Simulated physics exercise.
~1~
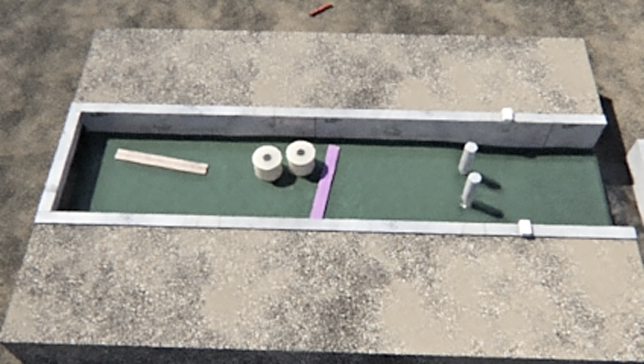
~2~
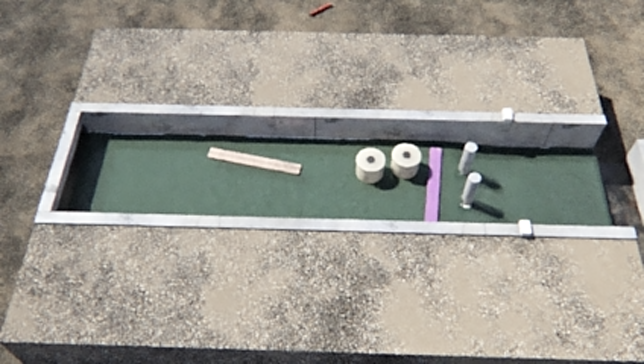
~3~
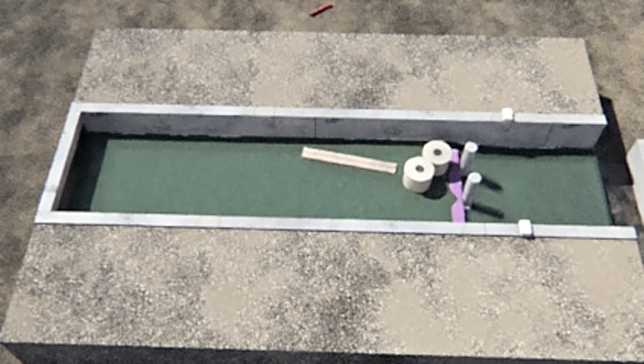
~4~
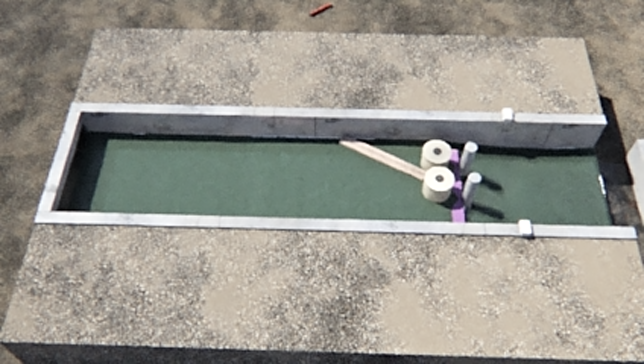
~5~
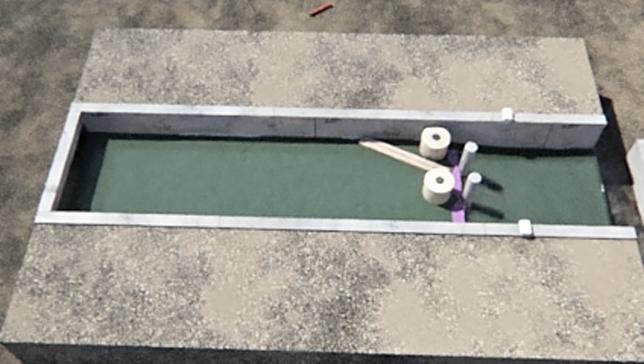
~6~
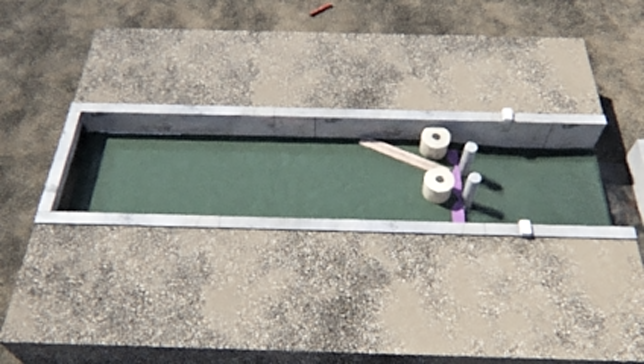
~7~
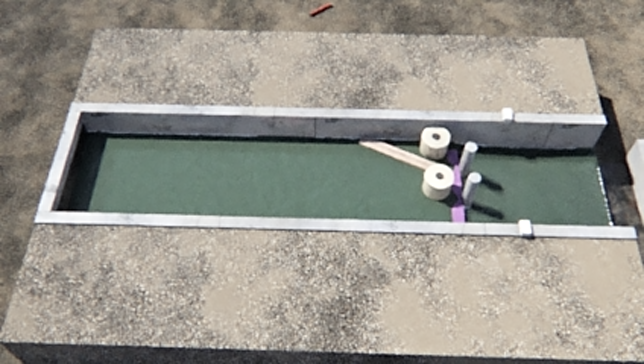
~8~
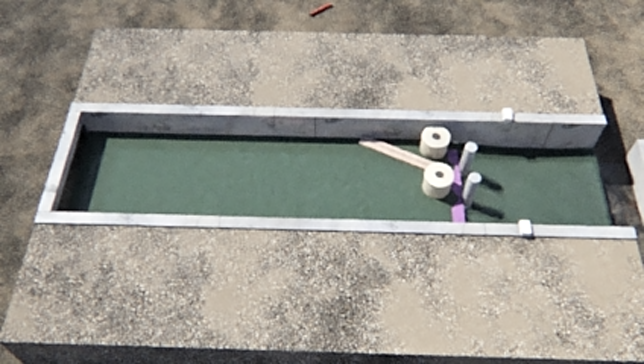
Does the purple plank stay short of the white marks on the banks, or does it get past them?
The purple plank stays short of the white marks. It comes up against the two white posts and is held there, with the tubs and the pale plank gathered behind it.
